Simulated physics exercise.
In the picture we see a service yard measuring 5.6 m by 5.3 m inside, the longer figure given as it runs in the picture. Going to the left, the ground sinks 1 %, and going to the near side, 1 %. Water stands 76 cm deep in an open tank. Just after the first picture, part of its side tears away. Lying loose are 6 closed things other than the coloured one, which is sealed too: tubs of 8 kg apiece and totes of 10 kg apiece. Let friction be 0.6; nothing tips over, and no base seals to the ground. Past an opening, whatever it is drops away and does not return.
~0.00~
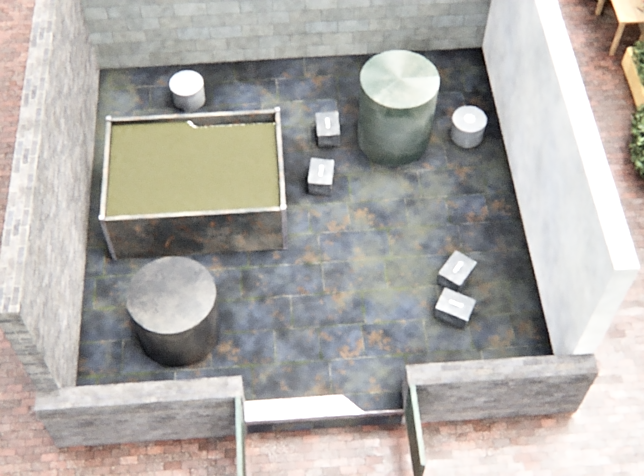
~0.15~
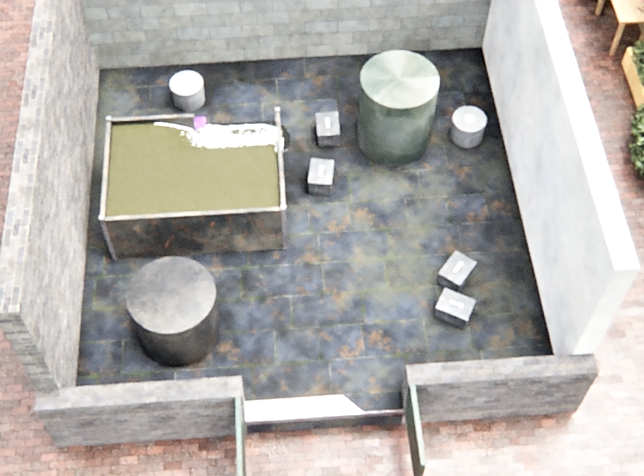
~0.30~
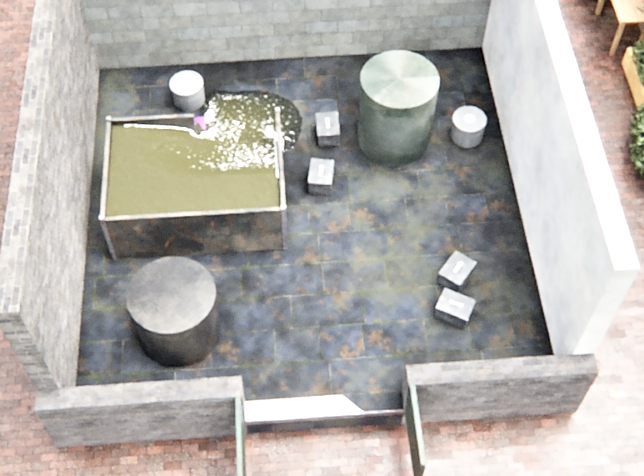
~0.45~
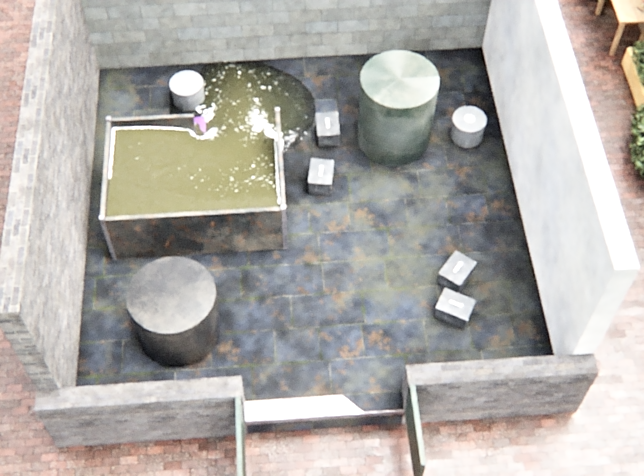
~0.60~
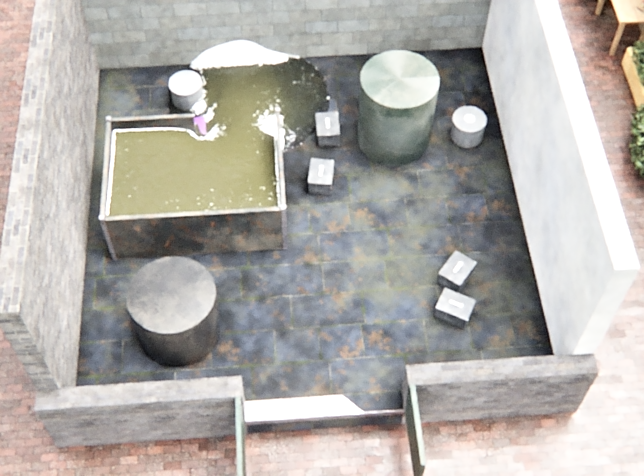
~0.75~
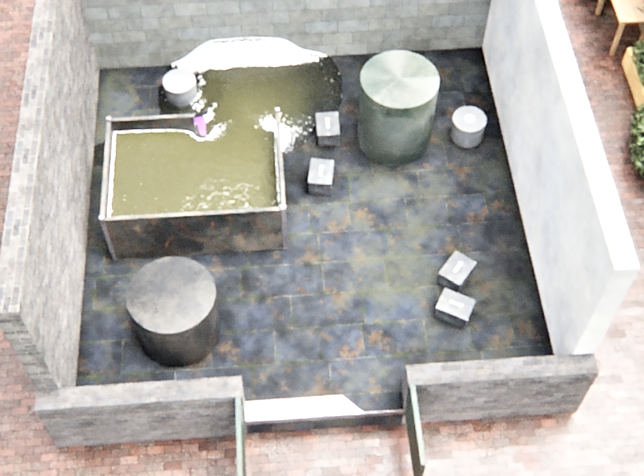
A big open tank of murky water broke at its far side, and water poured out across the dark paving, spreading to the back wall and around a small pale tub, which shifted slightly.
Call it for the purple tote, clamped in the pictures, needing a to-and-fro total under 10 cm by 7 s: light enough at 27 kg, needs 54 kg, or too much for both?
Needs 54 kg.
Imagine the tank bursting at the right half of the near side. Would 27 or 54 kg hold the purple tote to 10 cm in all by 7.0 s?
Answer: The small one.
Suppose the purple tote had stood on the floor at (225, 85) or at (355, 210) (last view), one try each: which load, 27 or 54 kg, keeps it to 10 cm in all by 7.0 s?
In turn: Just the heavier works; the lighter suffices.
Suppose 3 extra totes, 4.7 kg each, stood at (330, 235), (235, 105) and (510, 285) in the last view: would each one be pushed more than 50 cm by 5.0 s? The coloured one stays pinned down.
Taking them one by one: Below the mark; above the mark; above the mark.
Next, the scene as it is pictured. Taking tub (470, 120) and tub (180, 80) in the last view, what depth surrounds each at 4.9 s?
3 and 15 cm.
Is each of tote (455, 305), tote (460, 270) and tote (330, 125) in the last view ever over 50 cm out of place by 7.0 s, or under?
First one stays inside, second one stays inside, third one stays inside.
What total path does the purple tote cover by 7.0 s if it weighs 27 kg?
Total path: Approx. 30 cm.
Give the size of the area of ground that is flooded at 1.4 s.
I'd put it close to 10.0 m2.
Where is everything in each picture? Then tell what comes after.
The purple tote is out of sight; 3.1 m2 under water; 0 of 7 have shifted, in the first picture.
The purple tote at (194, 129) rests on the ground; water covers 3.7 m2; 0 of 7 have shifted, in the second picture.
The purple tote at (194, 129) rests on the ground; 4.6 m2 under water; 0 of 7 have shifted, in the third picture.
The purple tote at (194, 129), on the bottom; 5.8 m2 under water; 0 of 7 have shifted, in the fourth picture.
The purple tote at (194, 129) rests on the ground; 6.4 m2 under water; 0 of 7 have shifted, in the fifth picture.
The purple tote at (194, 129) rests on the ground; 7.0 m2 under water; 1 of 7 have shifted, in the sixth picture.
After 1.4 s the purple tote would be 8 cm from its start with 27 kg and 0 cm from its start with 54 kg; 7 cm of water round it then.
After 3.1 s the purple tote would be 7 cm from its start with 27 kg and 0 cm from its start with 54 kg; 14 cm of water round it then.
After 4.9 s the purple tote would be 17 cm from its start with 27 kg and 0 cm from its start with 54 kg; 14 cm of water round it then.
After 7.0 s the purple tote would be 17 cm from its start with 27 kg and 0 cm from its start with 54 kg; 12 cm of water round it then.
